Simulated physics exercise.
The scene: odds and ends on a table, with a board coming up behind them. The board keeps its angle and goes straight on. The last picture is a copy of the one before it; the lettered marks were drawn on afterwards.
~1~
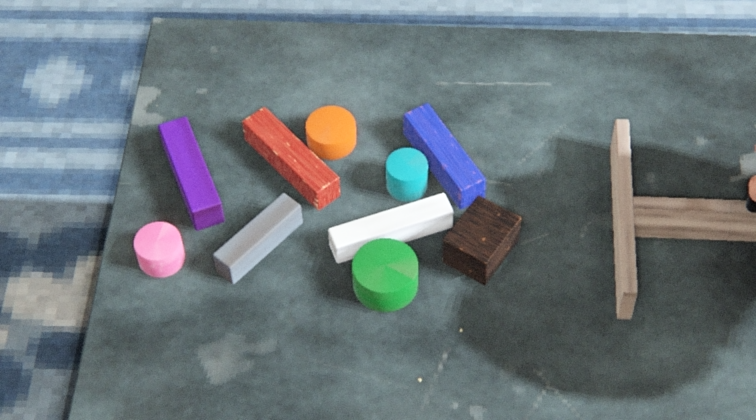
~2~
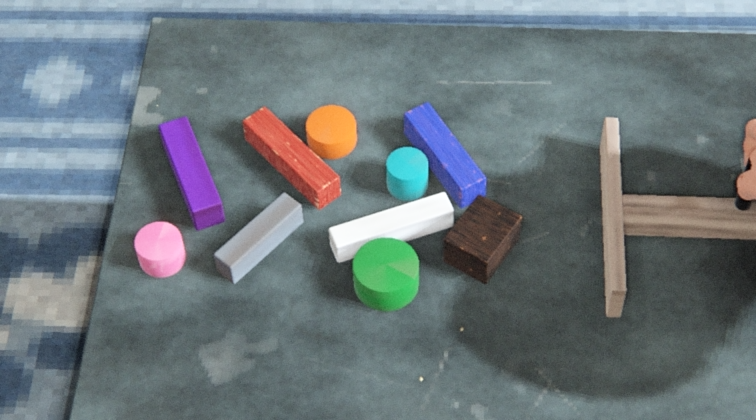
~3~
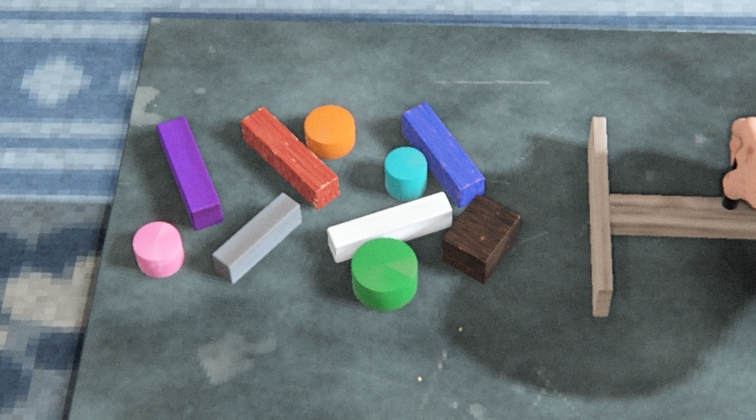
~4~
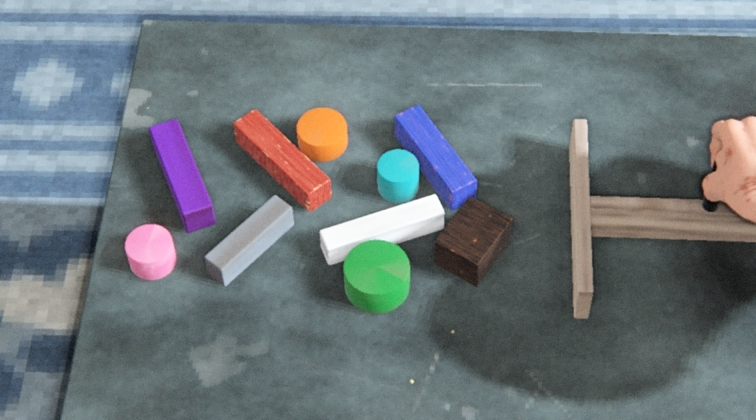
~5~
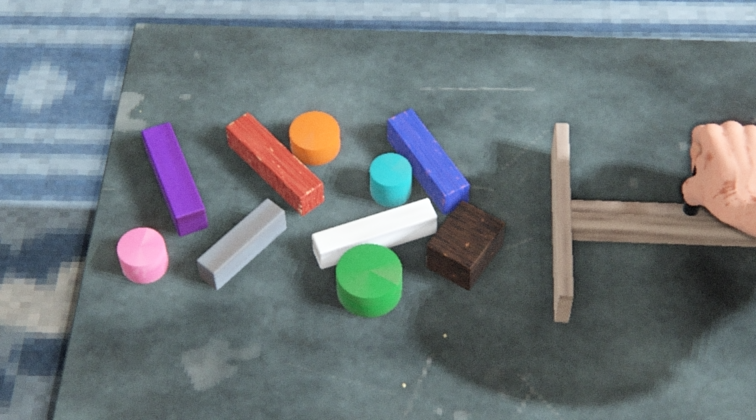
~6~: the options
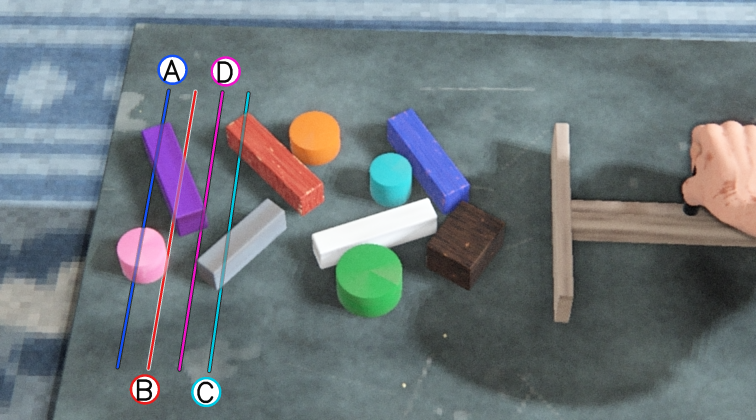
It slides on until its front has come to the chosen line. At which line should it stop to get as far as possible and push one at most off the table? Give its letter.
Up to line C.
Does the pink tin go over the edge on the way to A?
Yes.
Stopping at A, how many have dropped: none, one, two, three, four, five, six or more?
By then, six or more.
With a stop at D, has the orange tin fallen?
No.
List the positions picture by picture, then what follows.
Pink tin (160, 250); orange tin (331, 133); green tin (386, 275), in the first picture.
Board (616, 200); red bar (292, 158), in the second picture.
Board (602, 199); white stick (390, 227), in the third picture.
Board (583, 202); turquoise tin (398, 177), in the fourth picture.
Board (564, 205); grey stick (242, 244); pink tin (143, 256); orange tin (315, 138), in the fifth picture.
On the marked copy, A at (145, 219); B at (174, 220); C at (230, 222); D at (202, 221).
Taking C. A third of the way, board (442, 201); green tin (347, 281); blue bar (412, 157).
Two thirds of the way, board (322, 197); grey stick (207, 237); red bar (229, 150).
When it is over, board (232, 194); pink tin (94, 252); purple stick (114, 176); none fallen.
As for the rest, A drops seven; B drops four; D drops two.
